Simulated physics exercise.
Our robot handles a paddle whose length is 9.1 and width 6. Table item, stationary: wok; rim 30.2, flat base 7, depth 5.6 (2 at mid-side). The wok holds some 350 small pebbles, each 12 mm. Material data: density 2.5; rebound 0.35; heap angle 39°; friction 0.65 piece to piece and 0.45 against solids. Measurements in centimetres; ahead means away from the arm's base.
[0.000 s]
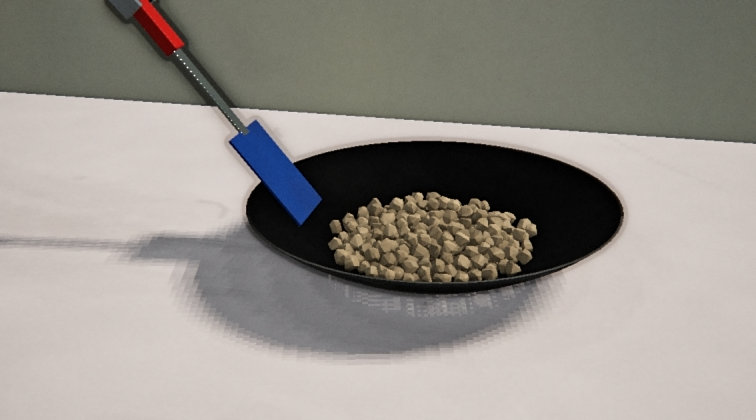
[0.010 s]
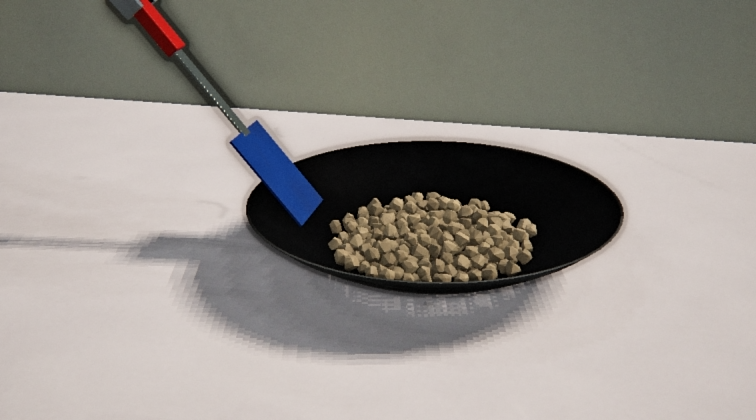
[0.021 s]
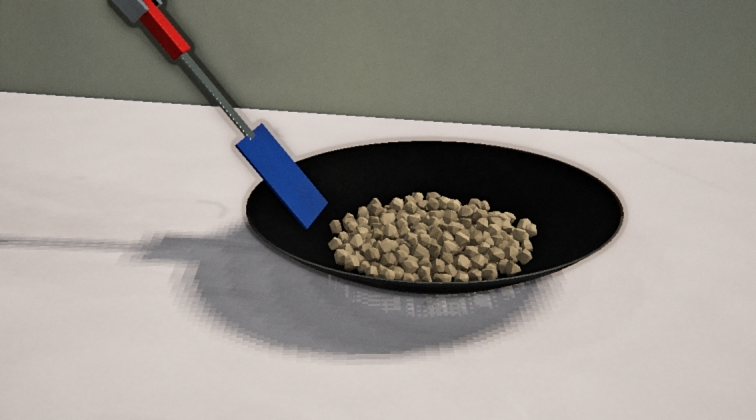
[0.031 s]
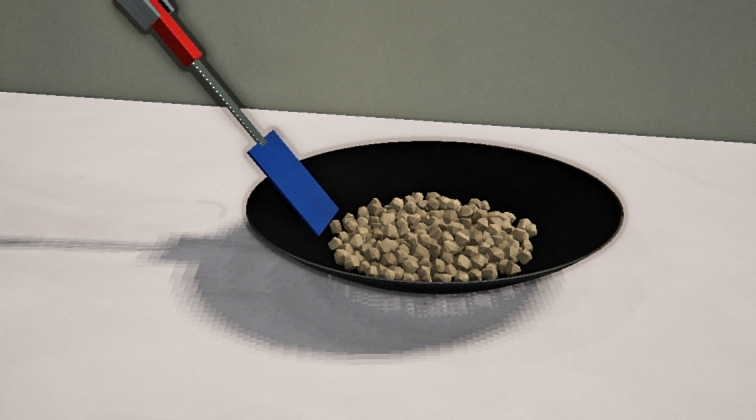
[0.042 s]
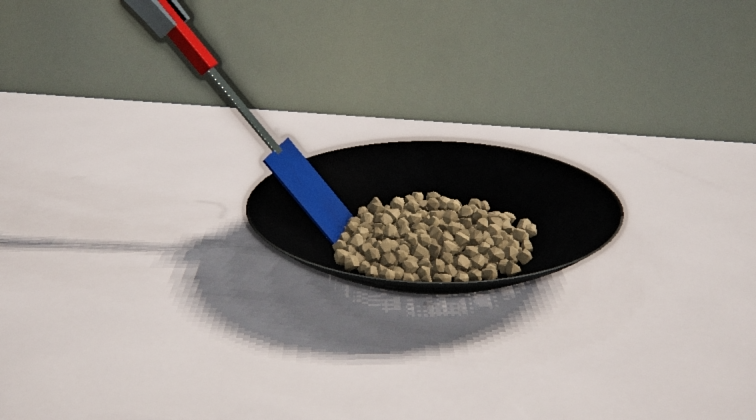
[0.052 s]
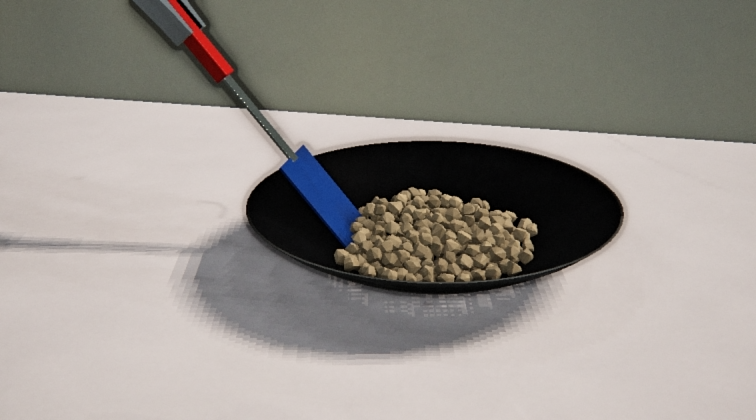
In a black wok, a blue paddle slides right and nudges the piled pebbles slightly.
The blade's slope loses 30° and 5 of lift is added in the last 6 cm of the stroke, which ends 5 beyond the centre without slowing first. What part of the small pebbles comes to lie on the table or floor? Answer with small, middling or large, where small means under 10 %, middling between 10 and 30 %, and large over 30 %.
It is middling.
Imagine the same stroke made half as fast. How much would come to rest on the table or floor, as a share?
About 0 in a hundred.
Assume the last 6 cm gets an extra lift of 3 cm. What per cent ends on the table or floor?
10 per cent.
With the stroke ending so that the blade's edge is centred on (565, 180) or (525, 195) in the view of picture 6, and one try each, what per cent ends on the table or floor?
45 % and 20 %.
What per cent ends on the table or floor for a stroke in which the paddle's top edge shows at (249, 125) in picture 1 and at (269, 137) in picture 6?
Around 0 per cent finishes on the table or floor.
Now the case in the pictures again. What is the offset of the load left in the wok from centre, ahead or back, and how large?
What stays is shifted forward by around 5.5 cm.
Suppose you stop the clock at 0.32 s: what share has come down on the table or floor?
It comes to some 5 in a hundred.
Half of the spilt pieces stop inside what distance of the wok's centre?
Roughly 44 cm from the middle.
By 0.08 s, sloping 50°, highest piece 6 above the table; 353 in the wok.
By 0.10 s, sloping 42°, highest piece 7 above the table; 353 in the wok.
By 0.32 s, sloping 20°, highest piece 15 above the table; 302 in the wok, 11 on the table or floor, 40 on the blade or in flight.
By 1.37 s, sloping 20°, highest piece 6 above the table; 302 in the wok, 51 on the table or floor.
Final count, 302 in the wok, 51 on the table or floor. That is 14 % on the table or floor.
